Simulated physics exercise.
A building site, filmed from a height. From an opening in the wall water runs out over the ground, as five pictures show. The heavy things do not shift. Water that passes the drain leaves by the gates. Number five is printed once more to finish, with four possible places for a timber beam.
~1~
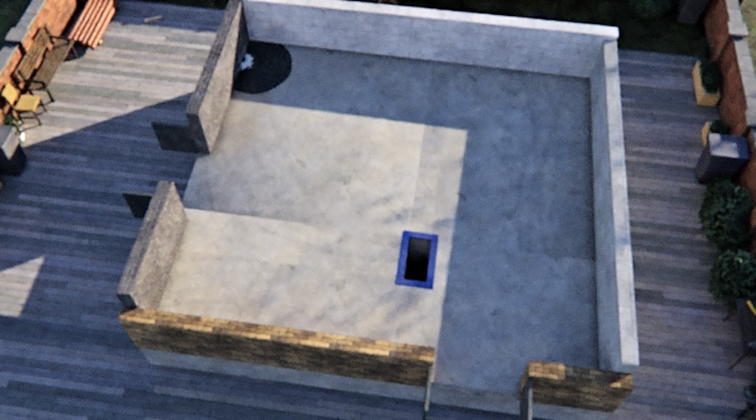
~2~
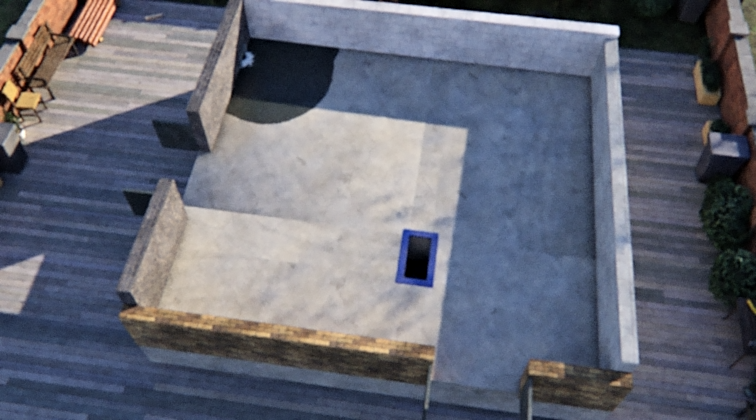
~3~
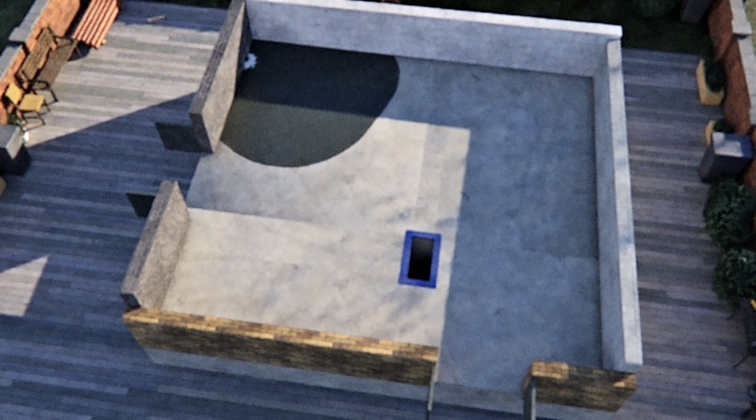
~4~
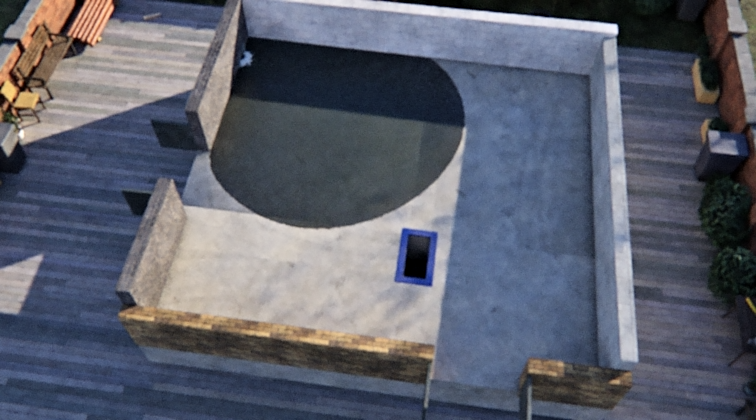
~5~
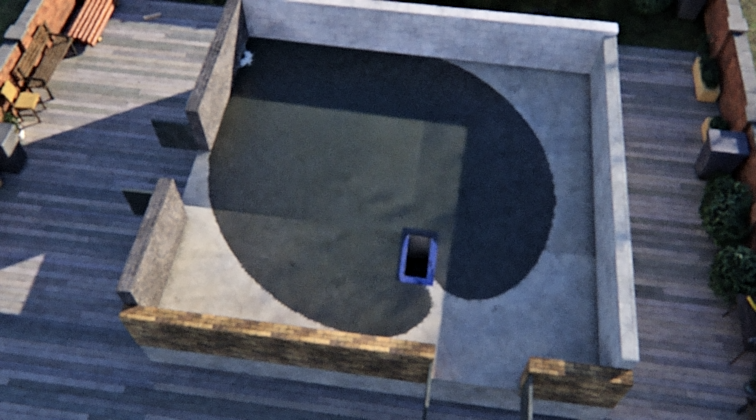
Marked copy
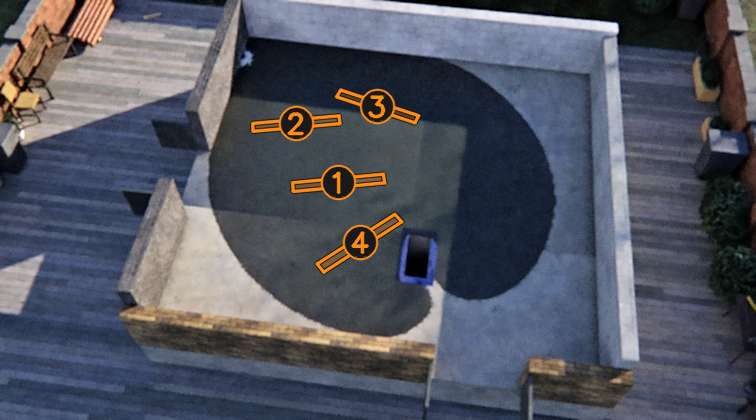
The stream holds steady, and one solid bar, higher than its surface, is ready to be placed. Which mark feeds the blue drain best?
I would pick place 3.
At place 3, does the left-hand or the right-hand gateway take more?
The right gate.
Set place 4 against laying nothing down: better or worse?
Worse.
On the marked copy, 1 from (292, 187) to (384, 178); 2 from (252, 127) to (339, 119); 3 from (338, 93) to (416, 119); 4 from (320, 267) to (398, 218).
If 1 is chosen, about 11 % of the stream goes into the blue drain, about 87 % out by the gates.
If 2 is chosen, about 13 % of the stream goes into the blue drain, about 84 % out by the gates.
If 3 is chosen, about 18 % of the stream goes into the blue drain, about 79 % out by the gates.
If 4 is chosen, about 12 % of the stream goes into the blue drain, about 85 % out by the gates.
